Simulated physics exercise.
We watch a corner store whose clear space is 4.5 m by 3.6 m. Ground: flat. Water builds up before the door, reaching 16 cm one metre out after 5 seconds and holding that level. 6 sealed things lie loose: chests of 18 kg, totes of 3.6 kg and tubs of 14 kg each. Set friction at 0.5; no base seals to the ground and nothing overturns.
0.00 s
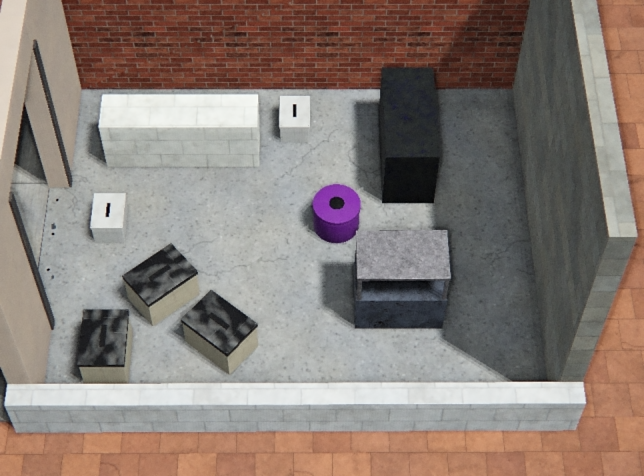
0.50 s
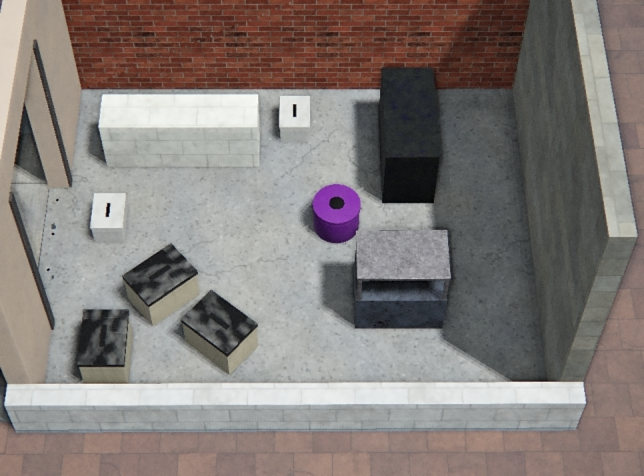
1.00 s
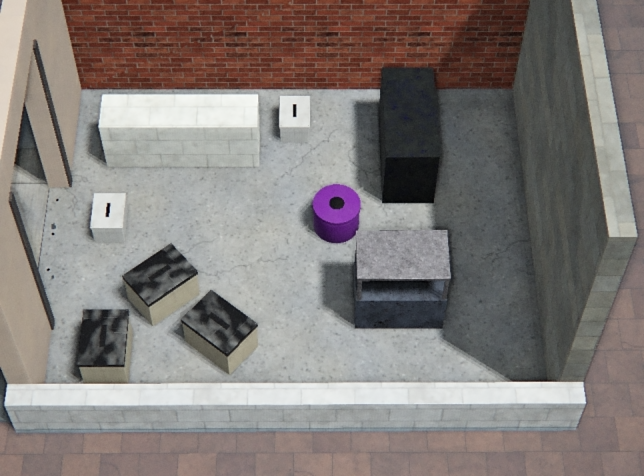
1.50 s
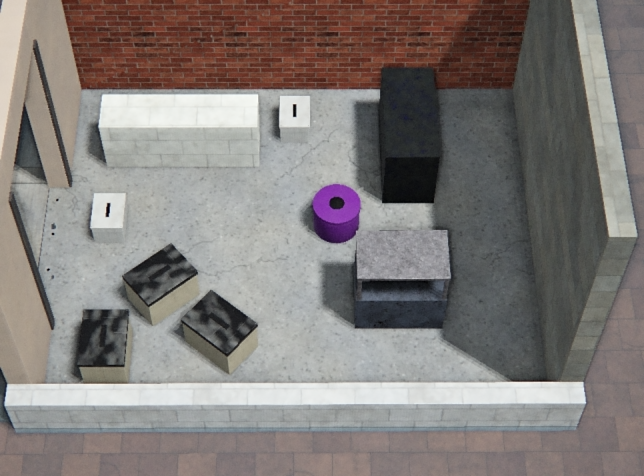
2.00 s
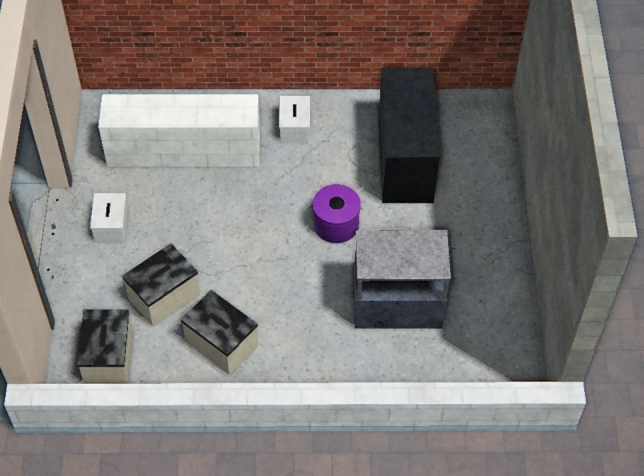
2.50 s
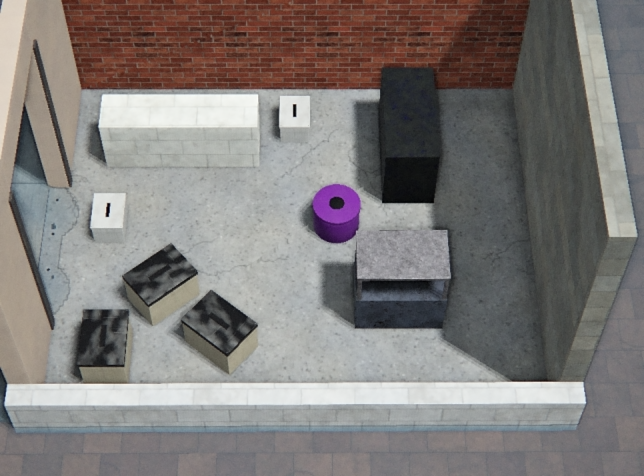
A purple tub stands near the middle of a grey-floored corner store, seen from high above, with red brick behind. A long white block and two small white boxes stand to the left and back, three dark-topped cream totes at lower left, and a black cabinet and grey counter at right. The camera and objects stay still while the orange paving dulls, then a bluish watery patch spreads slightly at the left doorway.
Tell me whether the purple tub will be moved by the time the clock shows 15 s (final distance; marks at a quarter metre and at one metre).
Watch - it'll head off a good distance.
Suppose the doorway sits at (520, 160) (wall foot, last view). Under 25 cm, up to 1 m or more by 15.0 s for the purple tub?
With that change, the purple tub keeps still.
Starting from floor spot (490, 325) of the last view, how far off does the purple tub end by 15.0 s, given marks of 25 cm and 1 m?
I'd say it budges a bit.
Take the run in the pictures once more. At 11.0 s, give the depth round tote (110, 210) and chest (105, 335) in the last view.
First about 6 cm, second about 7 cm.
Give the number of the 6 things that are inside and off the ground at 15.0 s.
Of them, 5.
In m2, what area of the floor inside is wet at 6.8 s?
Close to 8.0 m2, I'd say.
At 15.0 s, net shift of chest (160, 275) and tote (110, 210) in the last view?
First 80 cm, then 200 cm.
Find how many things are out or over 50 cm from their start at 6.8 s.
Result: 1.
After 3.5 s the purple tub is near (337, 203), 0.0 m from its start, aground; 0 afloat.
After 6.8 s the purple tub is near (340, 204), 0.0 m from its start, aground; 1 afloat.
After 11.0 s the purple tub is near (471, 226), 1.3 m from its start, aground; 2 afloat.
After 15.0 s the purple tub is near (456, 125), 1.5 m from its start, afloat; 5 afloat.
